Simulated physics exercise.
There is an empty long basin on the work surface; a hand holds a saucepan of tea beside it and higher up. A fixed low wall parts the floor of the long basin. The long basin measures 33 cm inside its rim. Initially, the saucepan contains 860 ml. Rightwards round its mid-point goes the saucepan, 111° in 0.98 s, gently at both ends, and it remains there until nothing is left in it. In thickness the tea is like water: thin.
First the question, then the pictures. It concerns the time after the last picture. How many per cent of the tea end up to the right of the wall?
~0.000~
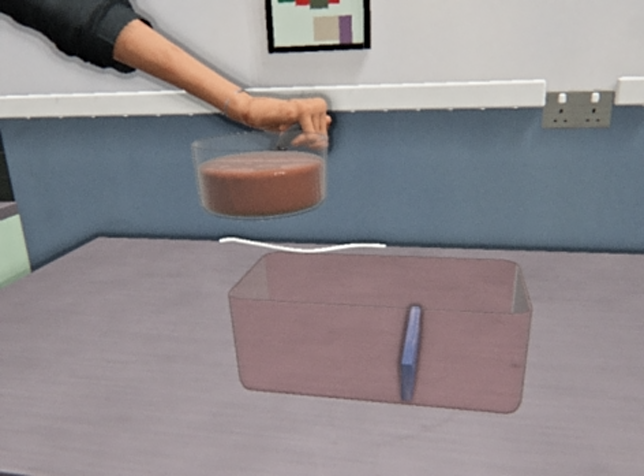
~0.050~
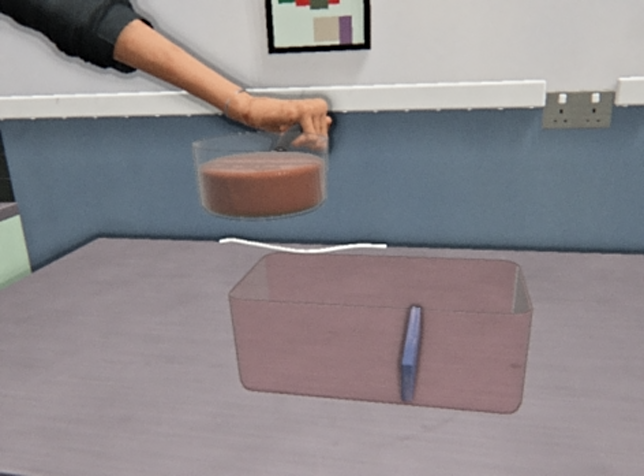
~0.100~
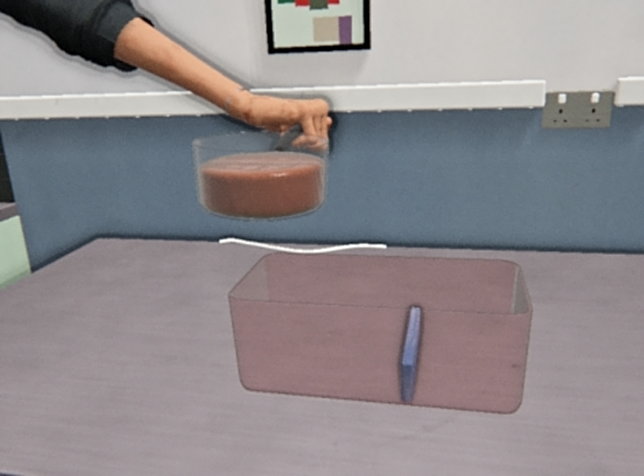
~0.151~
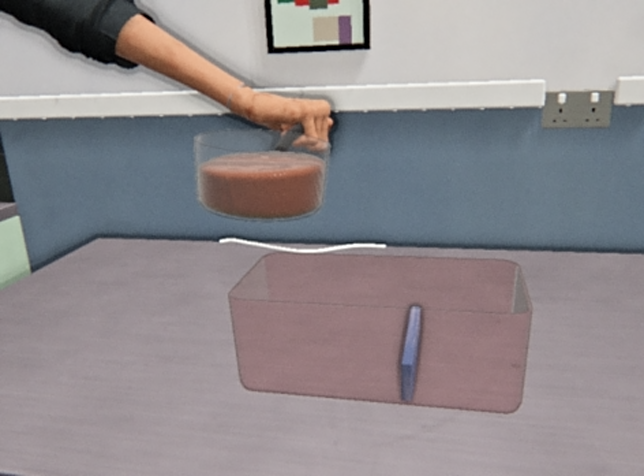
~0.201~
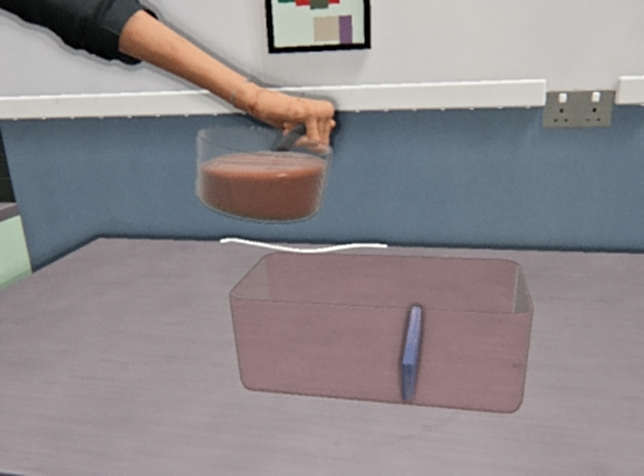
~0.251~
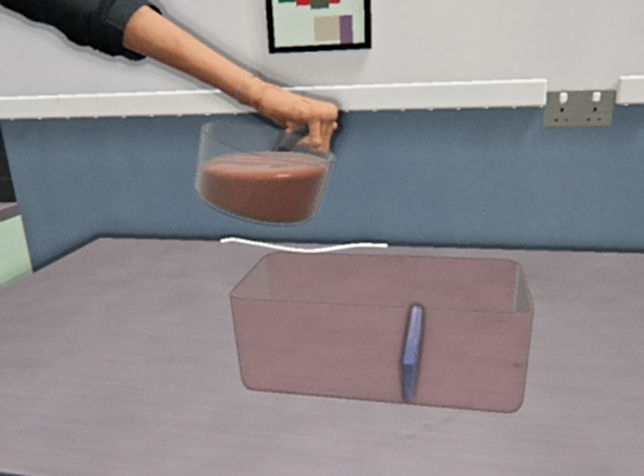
About 4 per cent.
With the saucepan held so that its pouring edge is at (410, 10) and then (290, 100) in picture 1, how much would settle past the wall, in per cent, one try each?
In turn about 75 and 5 per cent.
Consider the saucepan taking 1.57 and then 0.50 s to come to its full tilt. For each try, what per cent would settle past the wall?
Respectively 5 and 10 %.
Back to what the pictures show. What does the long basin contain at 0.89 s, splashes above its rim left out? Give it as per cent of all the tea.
The share is close to 84 percent.
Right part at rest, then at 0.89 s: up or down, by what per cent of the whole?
The right part gains close to 3 per cent.
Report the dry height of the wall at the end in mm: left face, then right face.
About 22 mm on the left, about 46 mm on the right.
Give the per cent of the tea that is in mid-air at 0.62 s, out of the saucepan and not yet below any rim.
At that moment, about 36 percent.
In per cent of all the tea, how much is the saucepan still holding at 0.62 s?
48 %.
By 0.62 s the tilt is 78° and 47 per cent is still to pour, 16 is left of the wall and 0 right of it.
By 0.89 s the tilt is 109° and 7 per cent is still to pour, 83 is left of the wall and 1 right of it.
By 1.17 s the tilt is 111° and 0 per cent is still to pour, 95 is left of the wall and 4 right of it.
By 1.48 s the tilt is 111° and 0 per cent is still to pour, 94 is left of the wall and 4 right of it.
At rest 94 per cent lies left of the wall, 4 right of it and 1 outside.
